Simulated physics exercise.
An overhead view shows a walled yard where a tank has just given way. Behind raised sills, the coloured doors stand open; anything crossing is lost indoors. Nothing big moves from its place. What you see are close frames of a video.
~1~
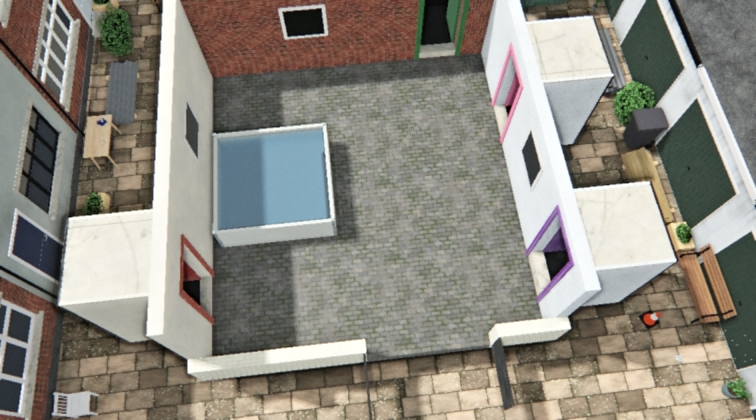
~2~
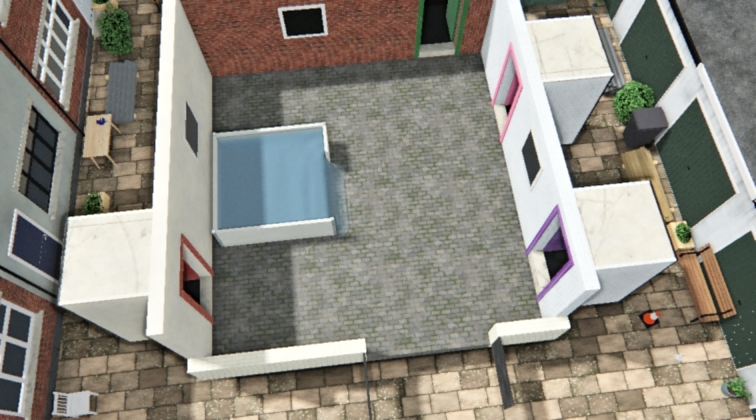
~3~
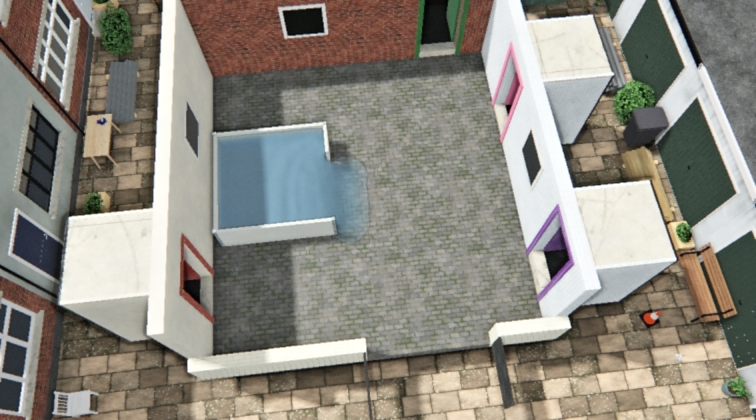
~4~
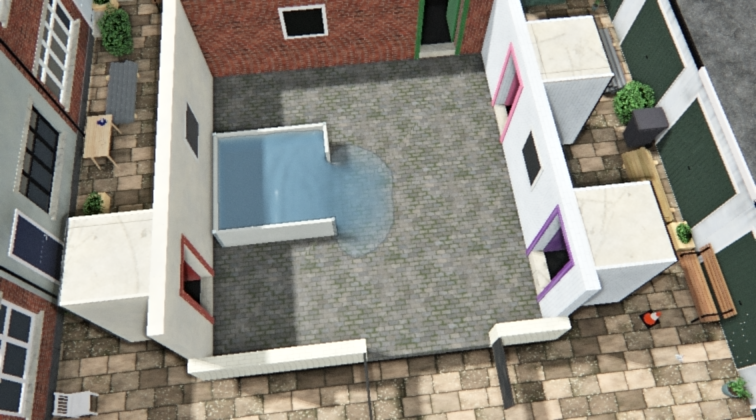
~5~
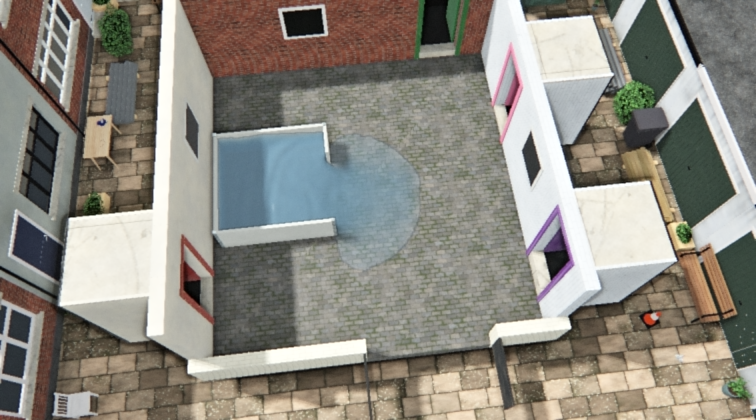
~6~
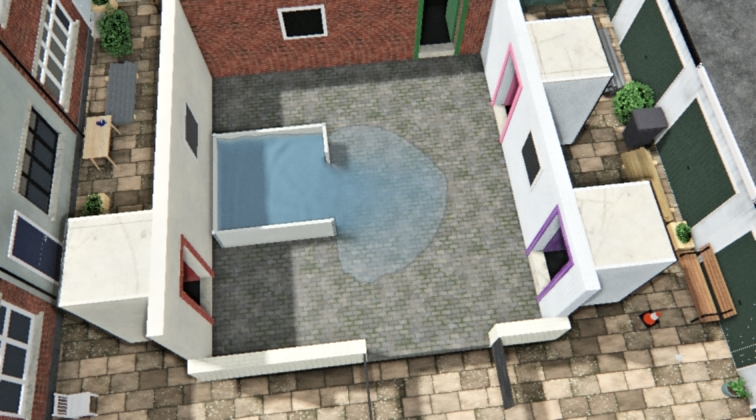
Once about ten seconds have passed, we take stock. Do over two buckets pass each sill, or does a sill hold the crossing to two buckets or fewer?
The purple door will let in an allowed amount. The green door will let in an allowed amount. The red door will let in an allowed amount. The pink door will let in too much.
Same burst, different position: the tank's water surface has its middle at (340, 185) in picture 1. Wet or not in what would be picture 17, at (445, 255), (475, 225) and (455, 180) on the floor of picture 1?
Spot one is touched, spot two is touched, spot three is touched.
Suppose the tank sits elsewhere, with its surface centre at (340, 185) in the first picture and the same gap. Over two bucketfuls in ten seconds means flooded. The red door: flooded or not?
I'd say the red door crosses the line.
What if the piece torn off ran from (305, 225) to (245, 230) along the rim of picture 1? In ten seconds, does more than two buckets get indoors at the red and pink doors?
Taking them in turn, red overshoots and pink remains below the limit.
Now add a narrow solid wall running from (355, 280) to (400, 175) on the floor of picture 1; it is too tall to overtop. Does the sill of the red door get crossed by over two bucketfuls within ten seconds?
As it turns out, the red door is flooded.
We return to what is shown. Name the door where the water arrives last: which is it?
The red-painted one.
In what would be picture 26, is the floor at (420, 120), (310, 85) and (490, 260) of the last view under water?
Result, as listed: Wetted / not wetted / wetted.
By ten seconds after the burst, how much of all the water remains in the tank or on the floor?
Roughly 74 percent.
A moment on, water covers 35 % of the floor; the purple door not reached, the green door not reached, the red door not reached, the pink door not reached.
Next, water covers 50 % of the floor; the purple door wet at the sill, nothing in, the green door not reached, the red door not reached, the pink door under two buckets in.
Then, water covers 50 % of the floor; the purple door wet at the sill, nothing in, the green door wet at the sill, nothing in, the red door not reached, the pink door over two buckets in.
Later, water covers 80 % of the floor; the purple door under two buckets in, the green door wet at the sill, nothing in, the red door not reached, the pink door far over two buckets in.
In the end, water covers 95 % of the floor; the purple door under two buckets in, the green door wet at the sill, nothing in, the red door under two buckets in, the pink door far over two buckets in.
